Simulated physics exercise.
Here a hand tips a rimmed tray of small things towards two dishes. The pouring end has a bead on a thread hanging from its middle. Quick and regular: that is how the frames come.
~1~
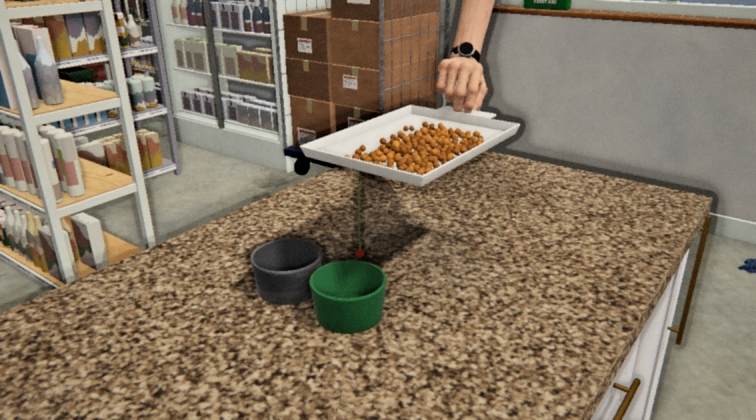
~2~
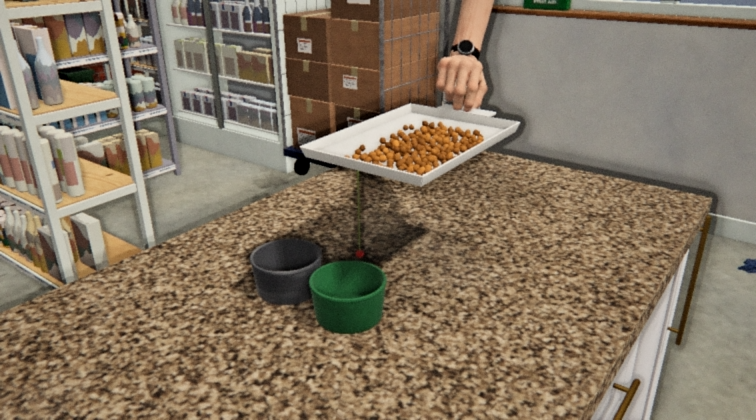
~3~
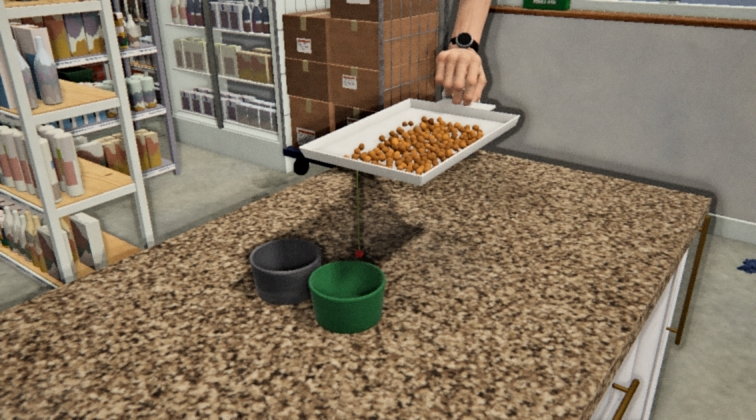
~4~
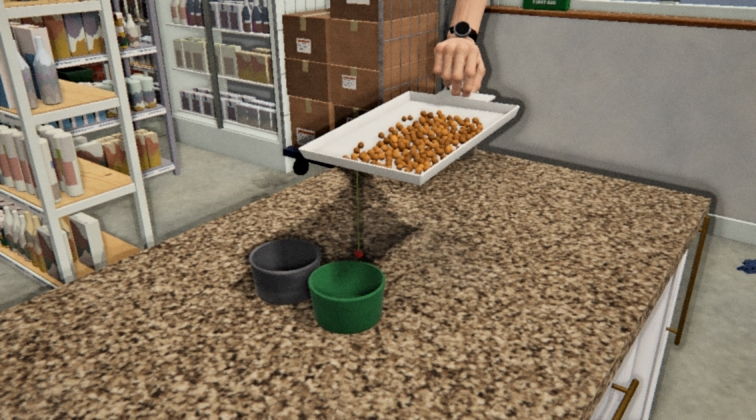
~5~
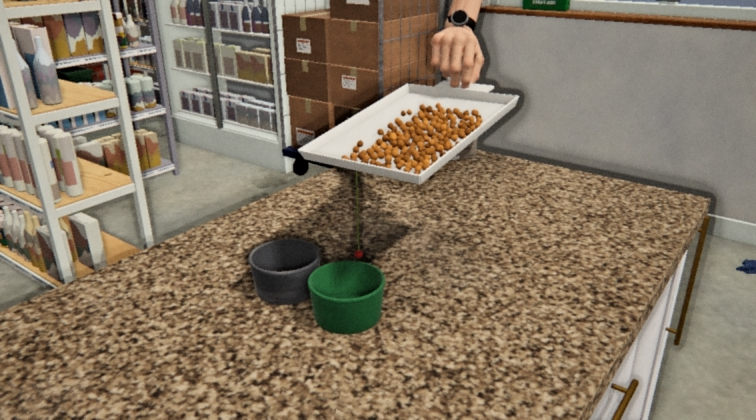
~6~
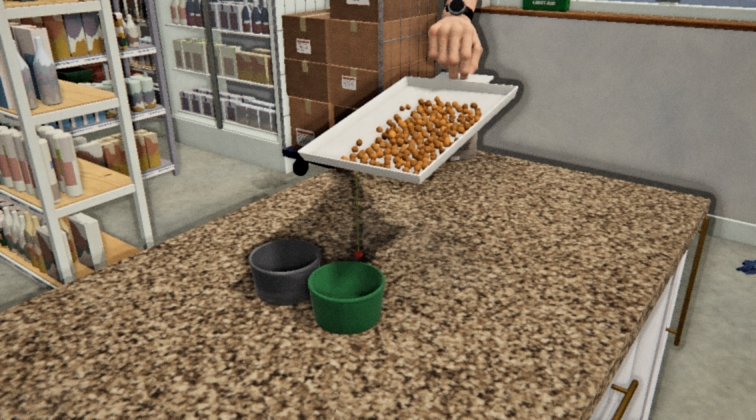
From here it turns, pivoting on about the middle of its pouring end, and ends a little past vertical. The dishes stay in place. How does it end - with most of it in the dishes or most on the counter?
It ends with most in the dishes.
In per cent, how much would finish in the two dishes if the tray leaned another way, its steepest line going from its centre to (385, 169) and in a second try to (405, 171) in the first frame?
About 40 % and 20 %.
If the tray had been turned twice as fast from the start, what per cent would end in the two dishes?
About 80 in a hundred.
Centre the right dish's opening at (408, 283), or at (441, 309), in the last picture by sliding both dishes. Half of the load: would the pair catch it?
In turn: Below a half; not half.
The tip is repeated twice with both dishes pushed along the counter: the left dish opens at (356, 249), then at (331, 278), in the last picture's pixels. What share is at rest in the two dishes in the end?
0 %, 50 %.
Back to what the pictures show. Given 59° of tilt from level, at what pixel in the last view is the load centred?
Roughly (367, 138).
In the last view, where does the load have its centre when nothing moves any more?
Close to (302, 294), more or less.
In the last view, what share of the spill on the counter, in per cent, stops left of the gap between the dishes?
Roughly 60 in a hundred.
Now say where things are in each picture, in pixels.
Corners of the pouring end (305, 146) and (422, 175), level; middle of the load (422, 150), roasted chickpeas; left dish (263, 283); right dish (324, 310); bead on its thread (360, 253), in the first picture.
Corners of the pouring end (305, 146) and (421, 175), level; middle of the load (421, 149), in the second picture.
Corners of the pouring end (304, 147) and (420, 174), tipped barely, lowest at the left corner; middle of the load (421, 146), in the third picture.
Corners of the pouring end (304, 148) and (420, 174), tipped a little, lowest at the left corner; middle of the load (420, 143), in the fourth picture.
Corners of the pouring end (303, 149) and (419, 173), tipped a little, lowest at the left corner; middle of the load (419, 139), in the fifth picture.
Corners of the pouring end (303, 150) and (418, 173), tipped a little, lowest at the left corner; middle of the load (418, 136); left dish (261, 283); right dish (323, 311), in the sixth picture.
Just after the last frame, tray tipped steeply; almost all on the tray; just a few in the right dish; just a few in the left dish; just a few in the air.
A moment on, tray tipped right over; just a few on the tray; roughly a third in the right dish; roughly a third in the left dish; roughly a quarter outside both; about a tenth in the air.
Further on, tray tipped past a quarter turn; roughly a third in the right dish; roughly half in the left dish; roughly a quarter outside both.
When it is over, tray tipped past a quarter turn; roughly a third in the right dish; roughly half in the left dish; roughly a quarter outside both.
